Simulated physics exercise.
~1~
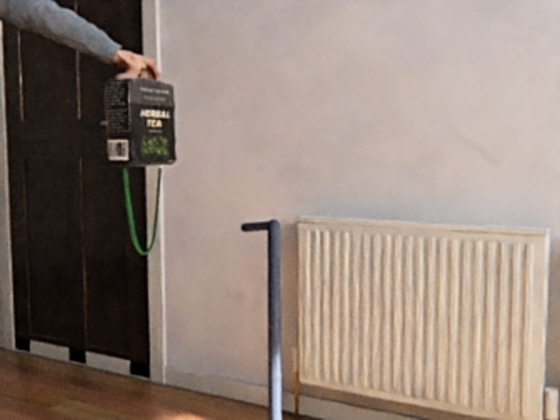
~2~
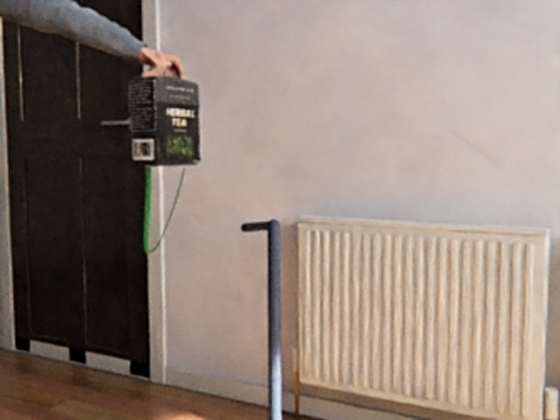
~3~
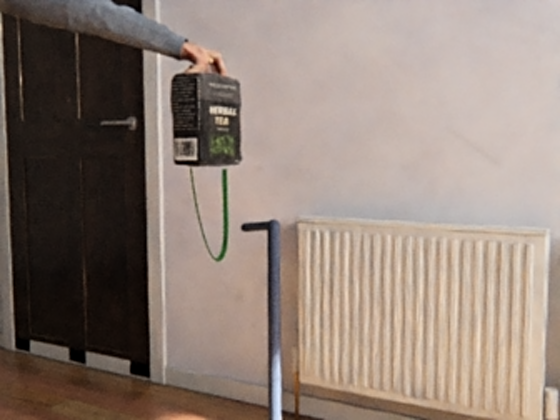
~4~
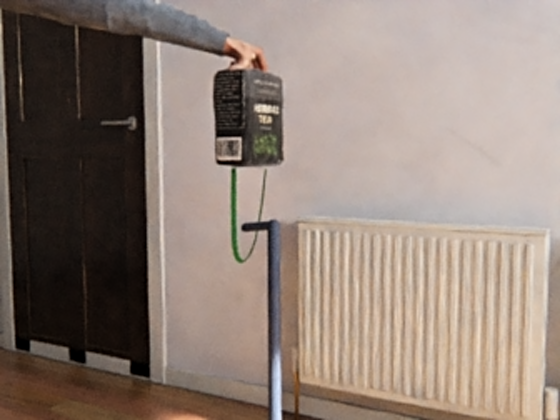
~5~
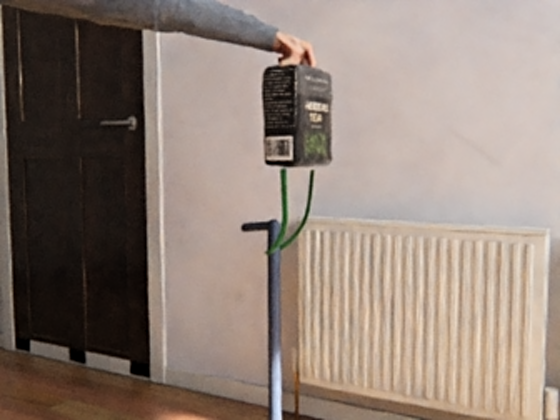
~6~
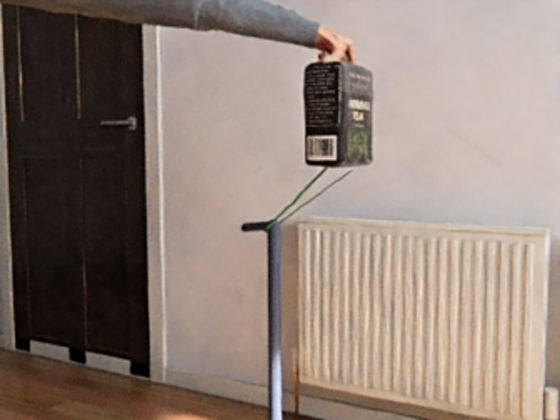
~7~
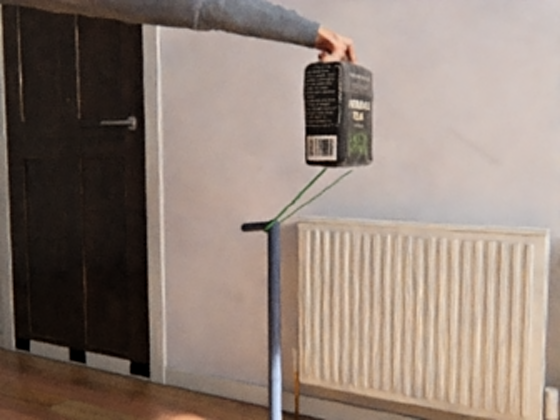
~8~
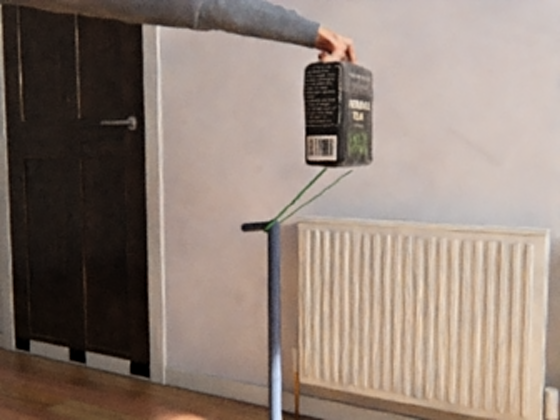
Black herbal tea box carried right by a hand, its dangling green loop catching on a post and pulling taut, hand stopping.
